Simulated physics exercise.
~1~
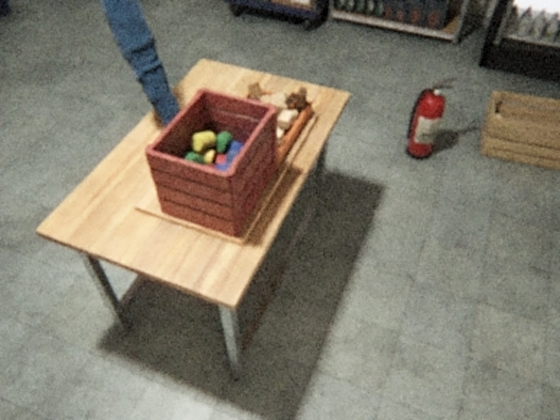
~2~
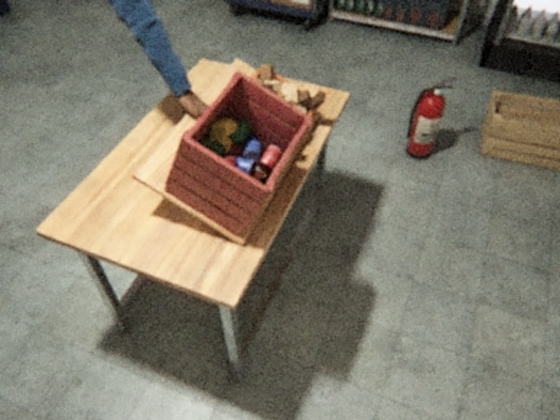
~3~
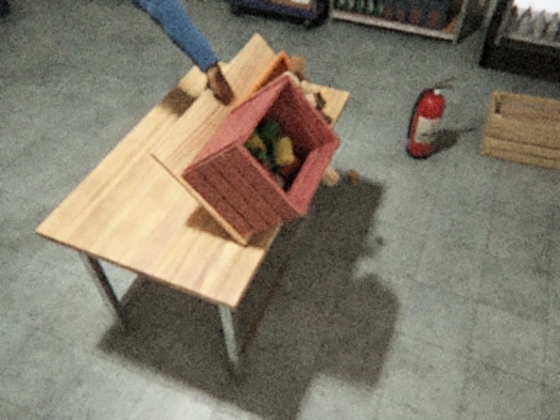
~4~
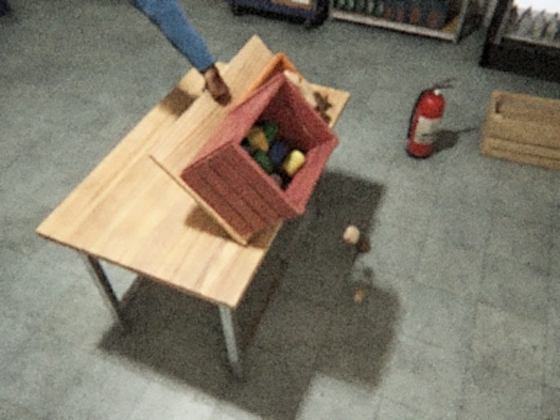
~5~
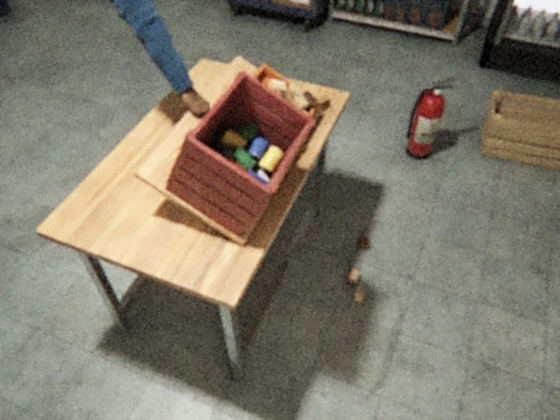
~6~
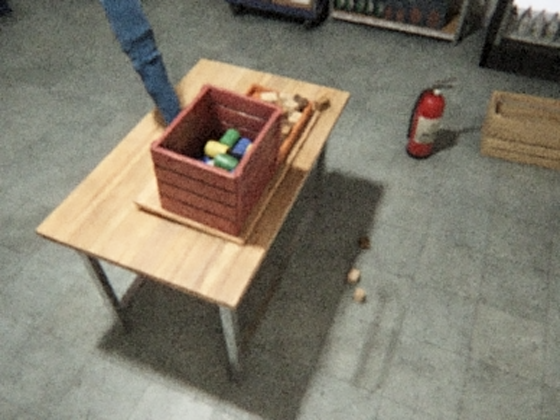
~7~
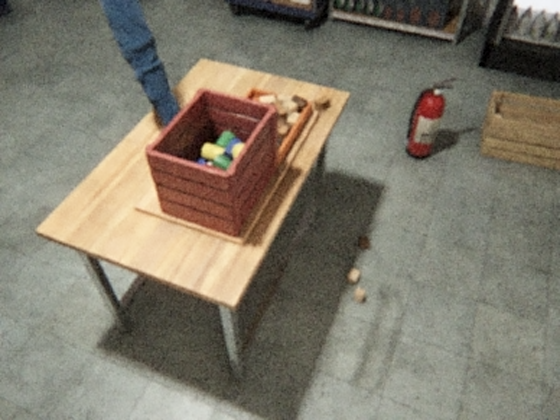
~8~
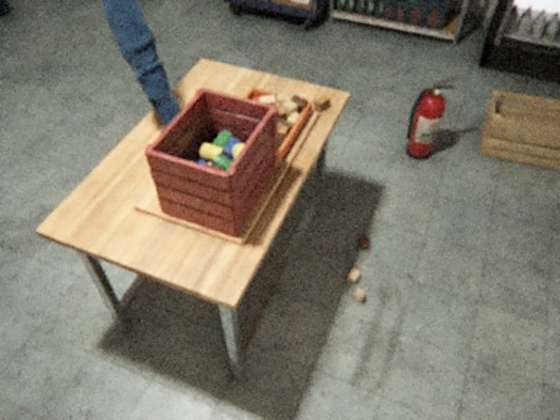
A blue-sleeved arm reaches in from the upper left to a board on a light wooden table, seen from above in a grey-tiled room. On the board stand a deep red box holding small, colourful jars and, behind it, a shallow orange box of wooden blocks; a red fire extinguisher and a wooden crate stand to the right. The hand lifts the board's left side, tipping both boxes steeply to the right. The jars shift inside the red box while a few blocks drop to the floor. The board is lowered flat, leaving the jars in their box and the fallen blocks lying still.
